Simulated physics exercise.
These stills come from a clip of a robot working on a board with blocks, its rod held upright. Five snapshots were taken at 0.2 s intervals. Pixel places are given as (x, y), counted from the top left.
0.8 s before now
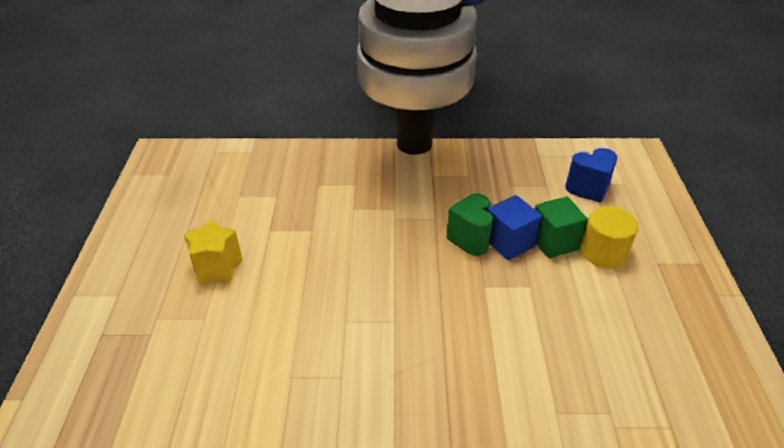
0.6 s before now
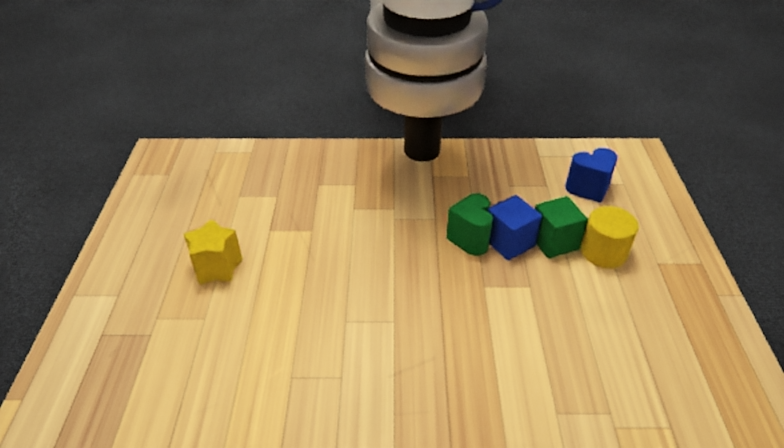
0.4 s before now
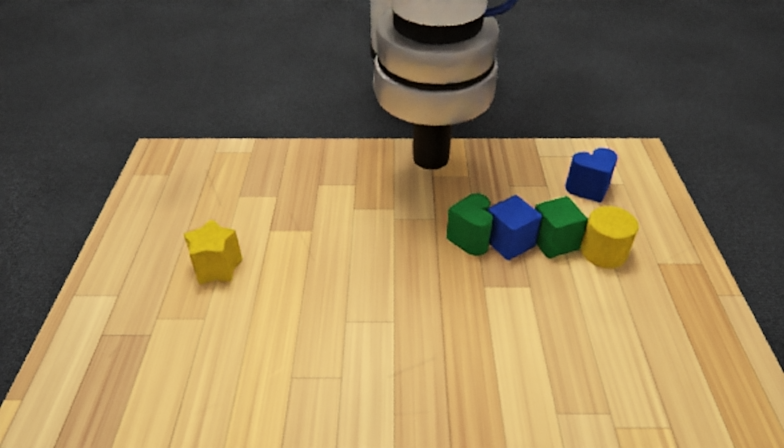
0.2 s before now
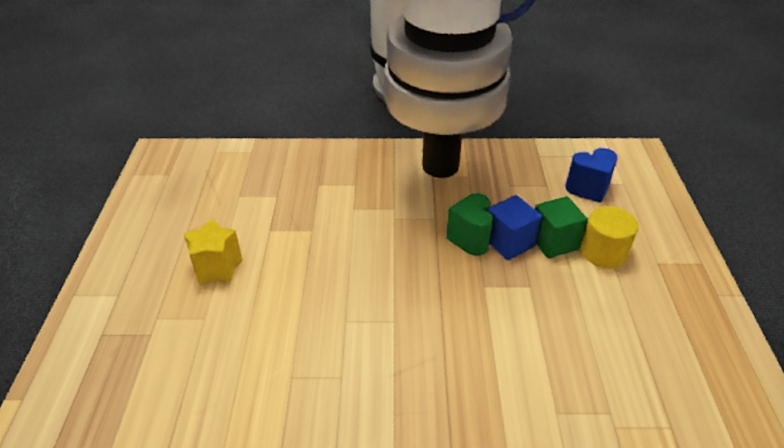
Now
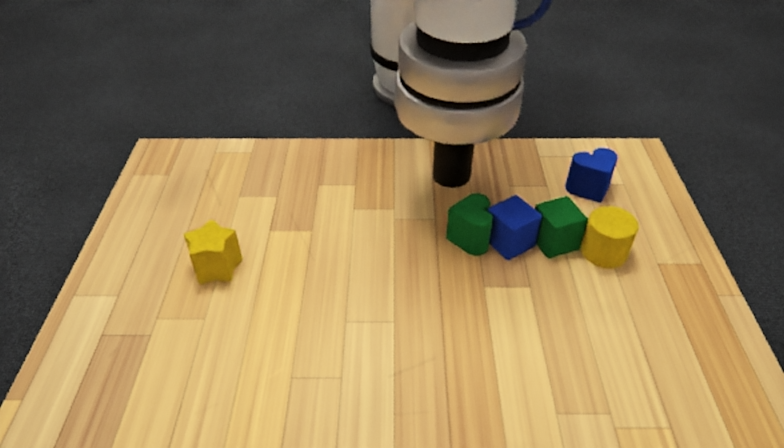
Robot arm with a black rod moving slowly forward and right toward a row of green, blue and yellow blocks, which stay still.
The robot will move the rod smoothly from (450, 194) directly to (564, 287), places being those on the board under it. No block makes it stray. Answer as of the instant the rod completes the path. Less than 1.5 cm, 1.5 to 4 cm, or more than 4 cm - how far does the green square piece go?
It slides not even 1.5 cm.
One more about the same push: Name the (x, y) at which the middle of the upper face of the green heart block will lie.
Its top face will be centred at roughly (485, 232).
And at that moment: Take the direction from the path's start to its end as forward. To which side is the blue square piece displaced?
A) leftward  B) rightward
B
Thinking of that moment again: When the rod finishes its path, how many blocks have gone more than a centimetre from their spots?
It shifts two blocks.
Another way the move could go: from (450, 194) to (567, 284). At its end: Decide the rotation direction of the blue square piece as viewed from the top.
The block spins clockwise.
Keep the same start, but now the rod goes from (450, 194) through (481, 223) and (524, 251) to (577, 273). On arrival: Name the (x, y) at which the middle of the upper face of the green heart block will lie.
The green heart block ends near (485, 232).
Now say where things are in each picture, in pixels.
In the first picture, rod's lower end (414, 144); green heart block (474, 208); blue square piece (515, 211); green square piece (562, 211); yellow disc (614, 221).
In the second picture, rod (422, 151); blocks still.
In the third picture, rod (431, 159); blocks still.
In the fourth picture, rod (441, 167); blocks still.
In the fifth picture, rod (451, 176); green heart block (474, 208); blue square piece (515, 211); green square piece (562, 211); yellow disc (614, 221).
On the path given first. One third of the way, rod (487, 204); green heart block (475, 219), turned 20° clockwise; blue square piece (518, 218), turned 25° anticlockwise.
Two thirds of the way, rod (526, 235); green heart block (485, 232), turned 75° clockwise; blue square piece (553, 250).
At the end, rod (569, 269); green heart block (485, 232), turned 75° clockwise; blue square piece (593, 290), turned 30° clockwise; green square piece (566, 211); yellow disc (618, 220).
